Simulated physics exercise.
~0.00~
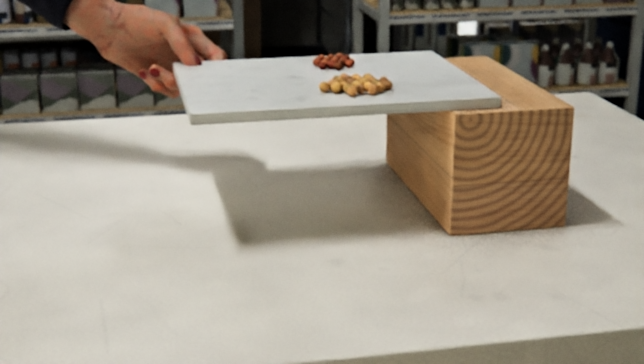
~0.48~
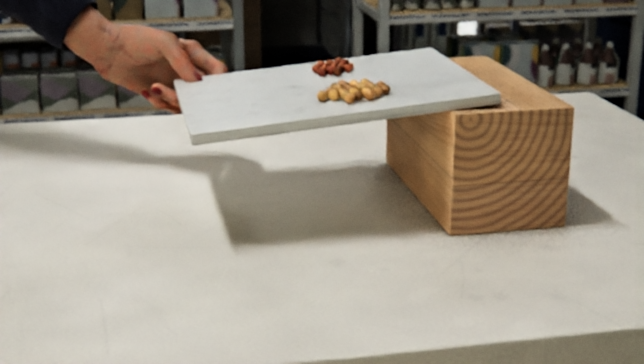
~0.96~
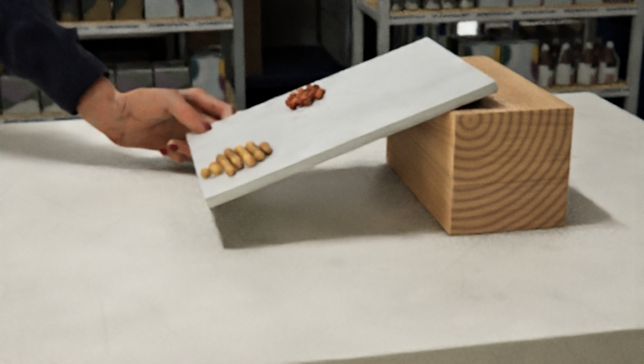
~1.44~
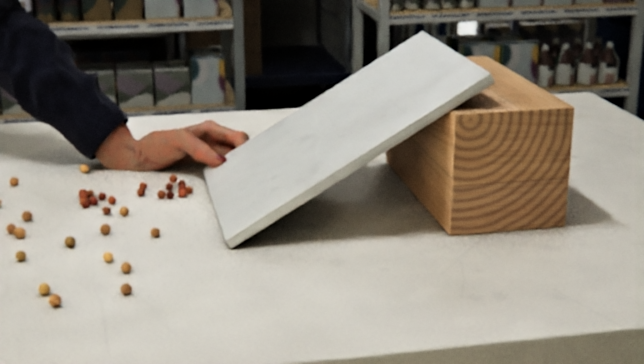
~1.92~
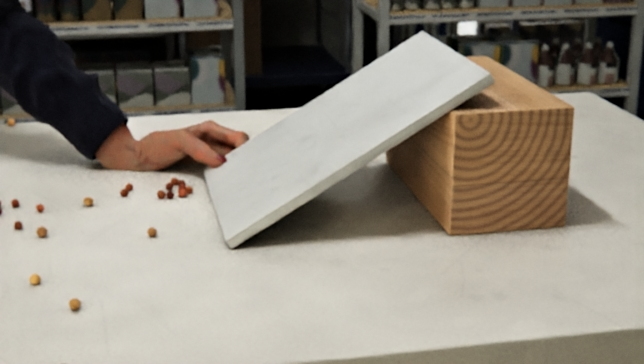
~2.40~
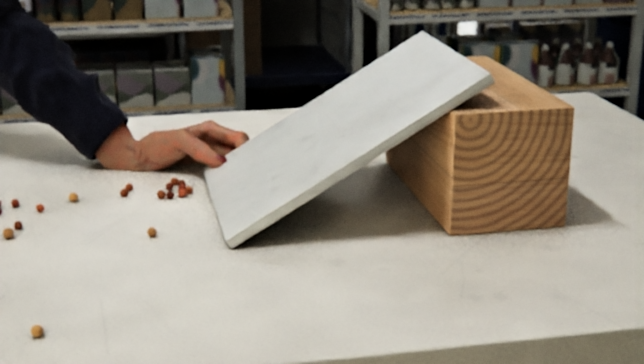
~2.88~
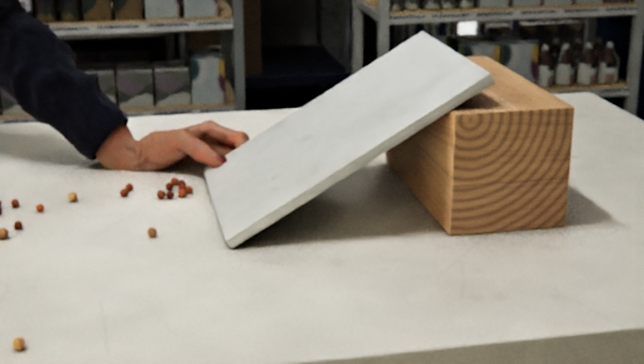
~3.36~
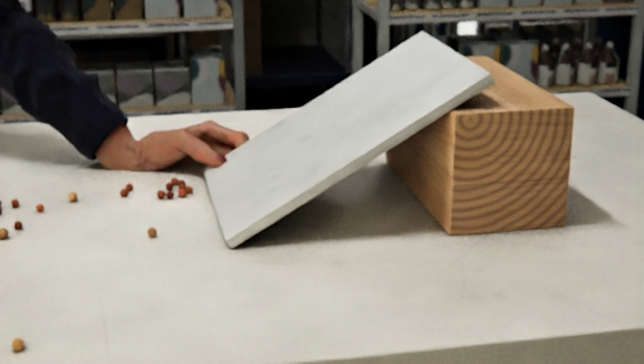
On a pale counter, a hand lowered one end of a white board propped on a wooden block, and tan and reddish piles slid off leftward and scattered, the tan pieces rolling farther until few remained, while the reddish ones mostly stayed nearer the board.
